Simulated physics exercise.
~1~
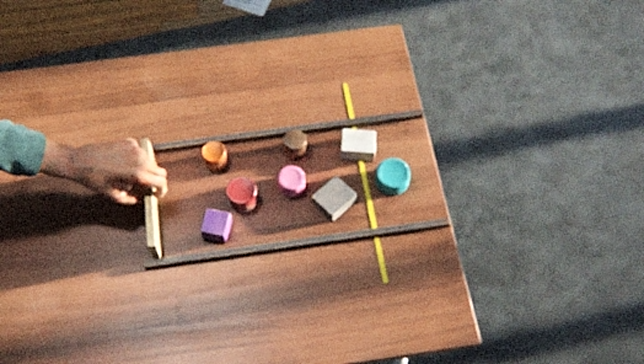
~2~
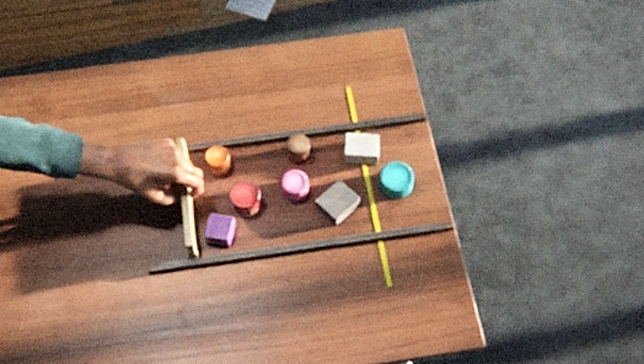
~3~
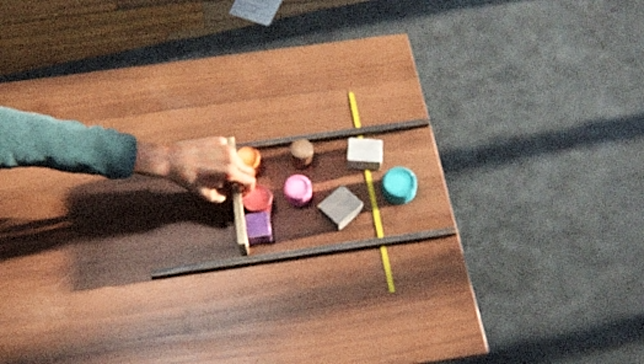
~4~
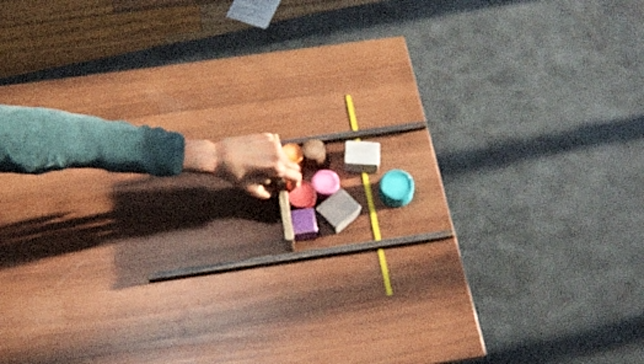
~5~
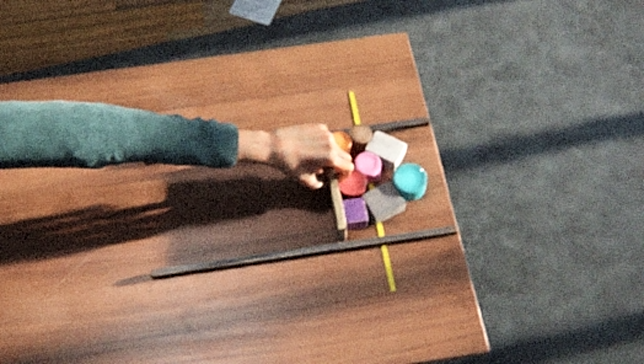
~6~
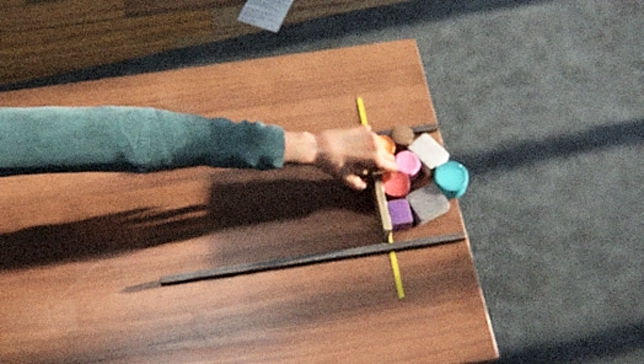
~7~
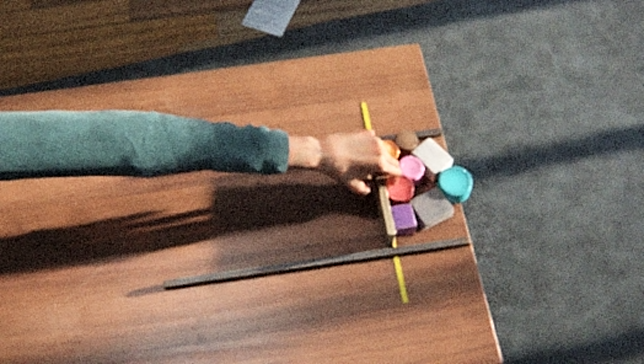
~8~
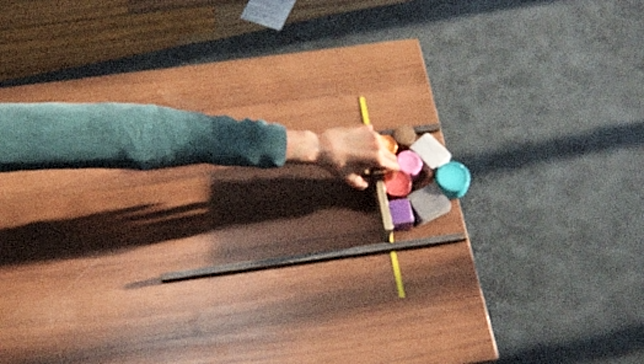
A hand slides a board right, bunching small objects near the table's edge, where they stay.
